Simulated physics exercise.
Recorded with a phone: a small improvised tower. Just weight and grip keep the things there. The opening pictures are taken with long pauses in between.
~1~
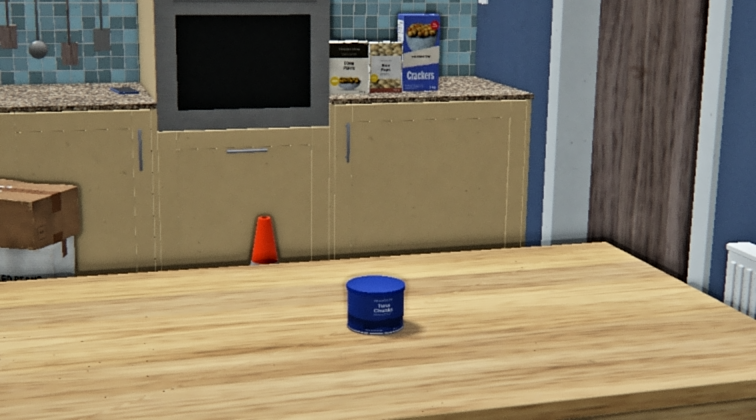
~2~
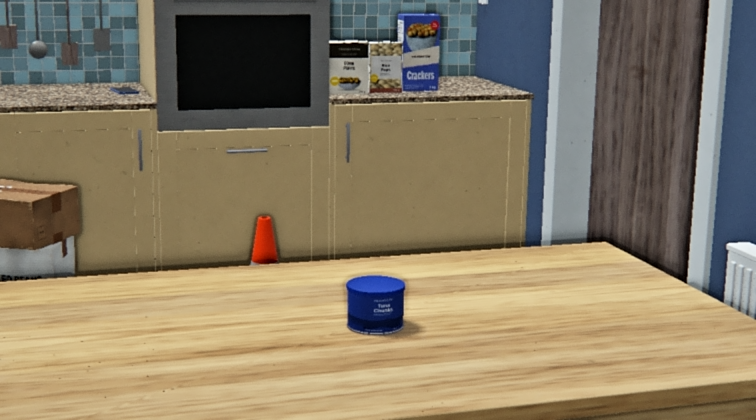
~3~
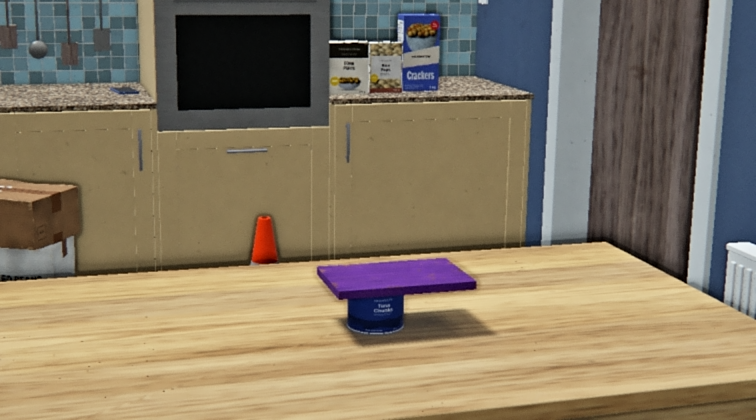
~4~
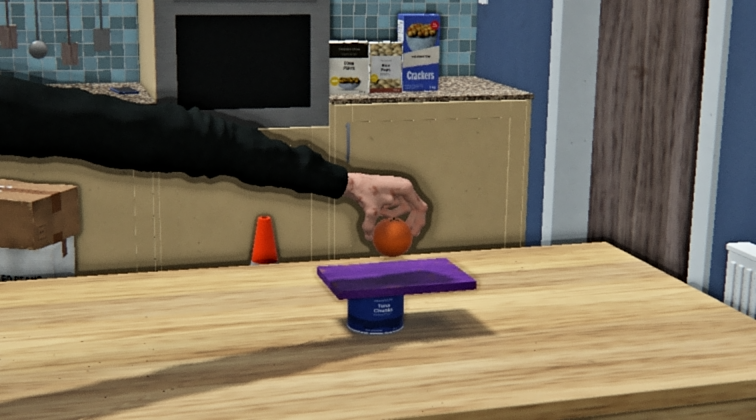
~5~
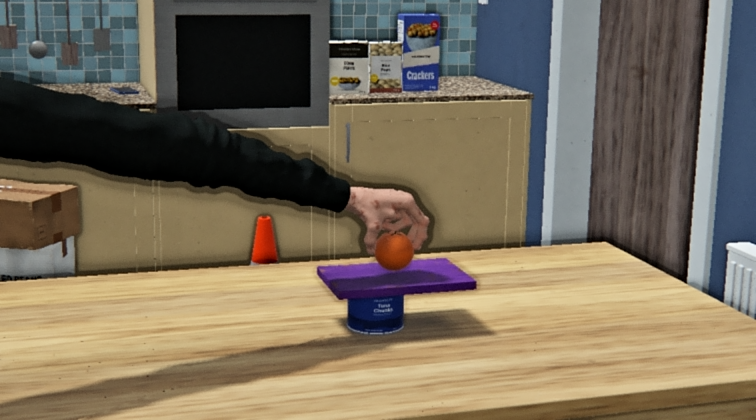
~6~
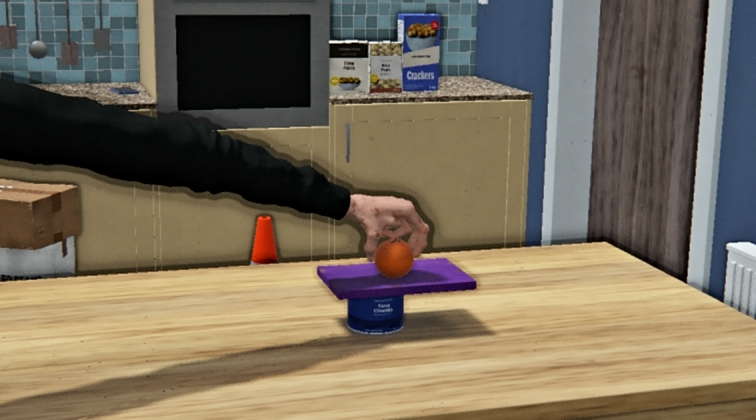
On a kitchen table, a hand lowers an orange tomato onto a purple board atop a blue tub.
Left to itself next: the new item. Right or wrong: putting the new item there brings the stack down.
Wrong, the stack stays up.
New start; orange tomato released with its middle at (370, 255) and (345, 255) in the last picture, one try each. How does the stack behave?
Result of try one: No collapse; result of try two: No collapse.
Then, 0.50 s past the last view, nothing moves.
Then, 1.30 s past the last view, orange tomato resting near (395, 259).
Finally, all 3 still in place. Final places as the last picture's camera would see them, orange tomato near (395, 259). The stack holds.
